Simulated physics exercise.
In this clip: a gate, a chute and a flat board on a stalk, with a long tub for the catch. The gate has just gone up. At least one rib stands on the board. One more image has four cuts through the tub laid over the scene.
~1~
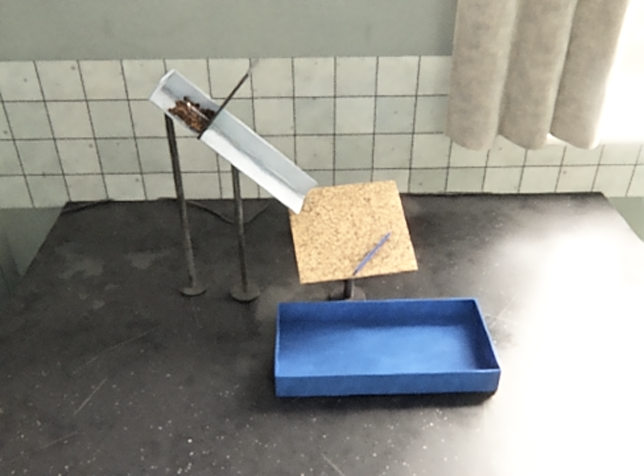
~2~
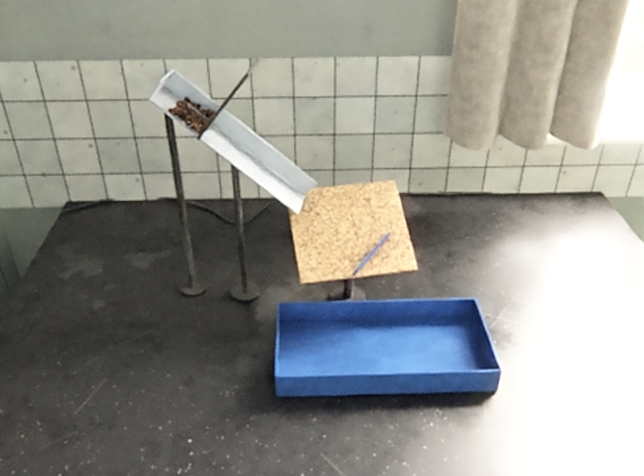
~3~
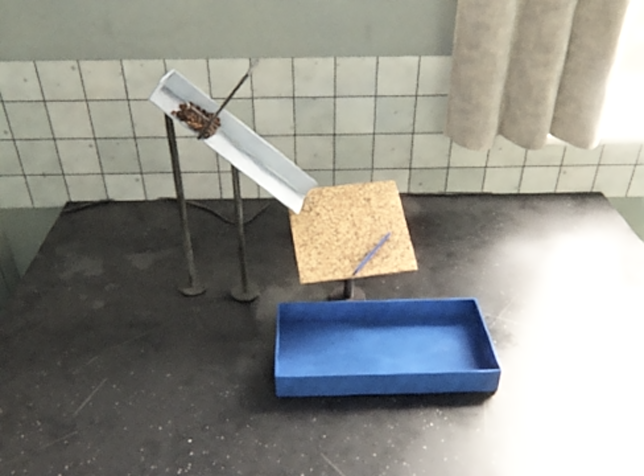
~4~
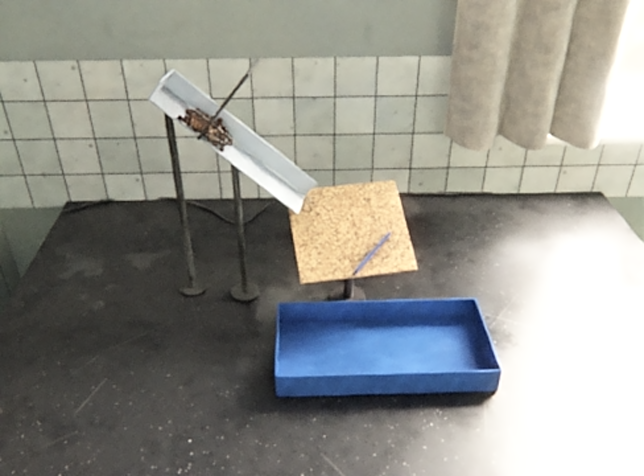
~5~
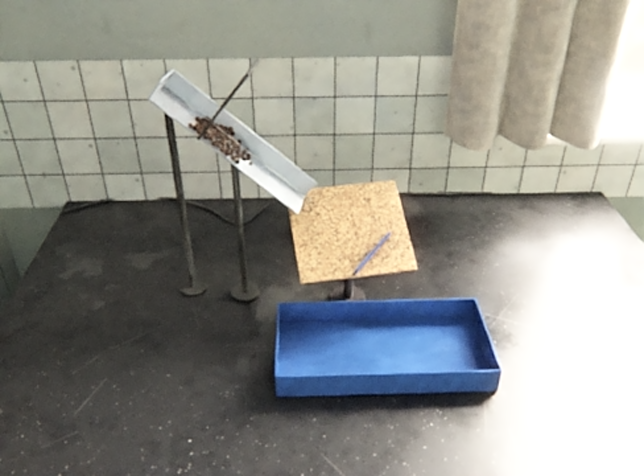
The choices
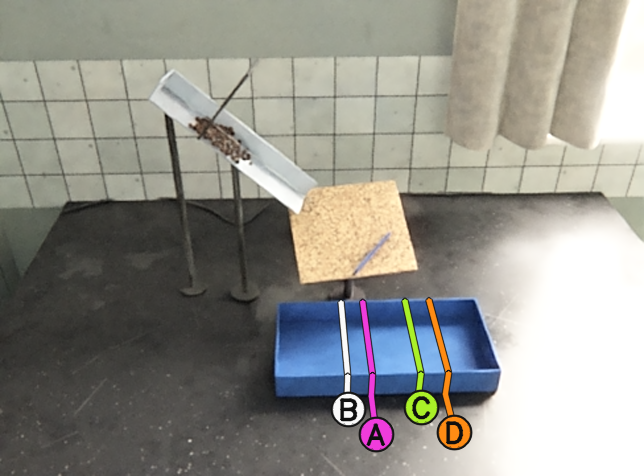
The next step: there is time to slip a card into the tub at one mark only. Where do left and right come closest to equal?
Choose B.
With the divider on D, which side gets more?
More lands on the left.
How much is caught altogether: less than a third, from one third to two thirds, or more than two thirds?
More than two thirds.
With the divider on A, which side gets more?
More lands on the left.
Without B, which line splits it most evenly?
Here it is line A.
On the marked copy, line A crosses the front rim at (372, 374); line B crosses the front rim at (347, 374); line C crosses the front rim at (420, 372); line D crosses the front rim at (448, 372).
With A, of what is caught, the larger part on the left of the divider, about a tenth on the right.
With B, of what is caught, roughly half on the left of the divider, roughly half on the right.
With C, of what is caught, every piece on the left of the divider, not one piece on the right.
With D, of what is caught, every piece on the left of the divider, not one piece on the right.
